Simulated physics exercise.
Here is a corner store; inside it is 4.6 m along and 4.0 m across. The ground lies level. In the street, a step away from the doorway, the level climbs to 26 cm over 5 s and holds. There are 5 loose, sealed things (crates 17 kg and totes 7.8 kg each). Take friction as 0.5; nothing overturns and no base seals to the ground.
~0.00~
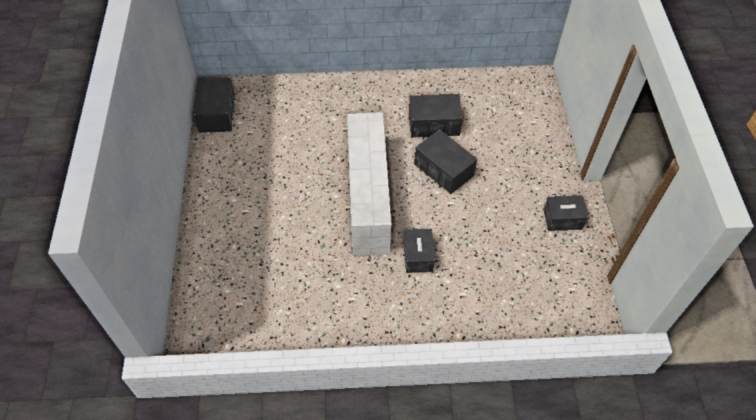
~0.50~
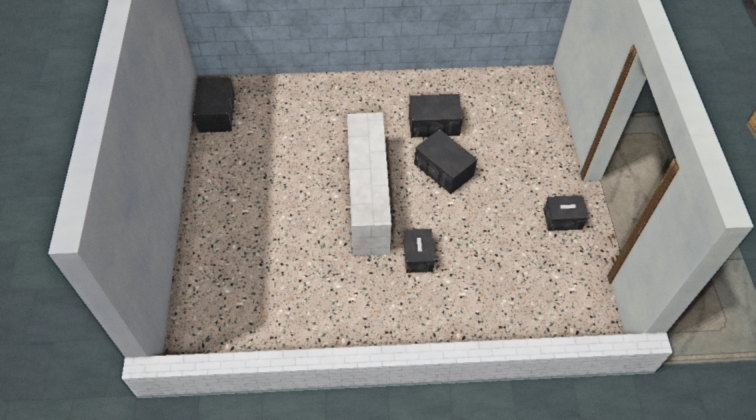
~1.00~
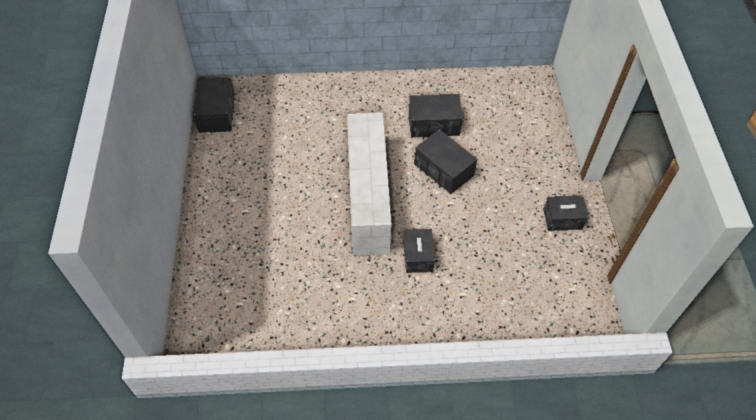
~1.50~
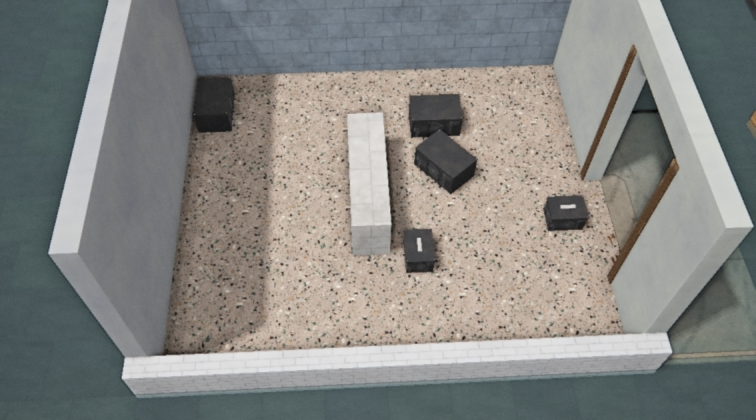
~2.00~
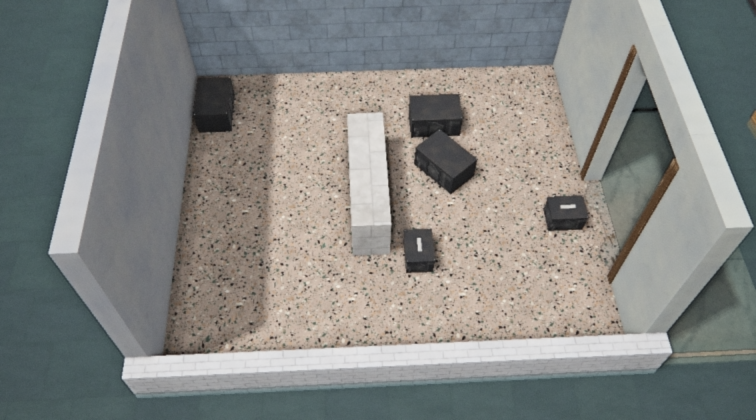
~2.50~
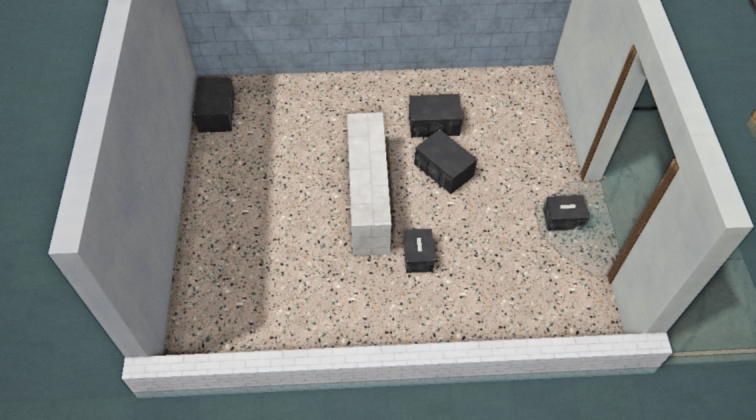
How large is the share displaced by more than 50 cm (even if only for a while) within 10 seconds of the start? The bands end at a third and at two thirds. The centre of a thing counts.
Share: Two thirds or above.
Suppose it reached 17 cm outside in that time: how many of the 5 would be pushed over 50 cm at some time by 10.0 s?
In that case 3 of them.
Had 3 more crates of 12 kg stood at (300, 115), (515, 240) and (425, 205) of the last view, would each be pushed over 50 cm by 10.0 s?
In that order: Less, past it, more.
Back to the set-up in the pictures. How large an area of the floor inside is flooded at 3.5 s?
Some 2.5 m2.
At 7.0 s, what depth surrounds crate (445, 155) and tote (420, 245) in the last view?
About 10 and 5 cm.
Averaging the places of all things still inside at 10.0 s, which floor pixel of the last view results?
At about (290, 142).
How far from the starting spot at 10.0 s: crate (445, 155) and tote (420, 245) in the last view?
In turn: 250 cm, 250 cm.
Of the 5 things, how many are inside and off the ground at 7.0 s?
I count 2.
After 3.5 s 0 of 5 are over 50 cm from their spots; 0 afloat.
After 4.5 s 1 of 5 are over 50 cm from their spots; 0 afloat.
After 7.0 s 3 of 5 are over 50 cm from their spots; 2 afloat.
After 10.0 s 4 of 5 are over 50 cm from their spots, and 4 have been at some point; 4 afloat.
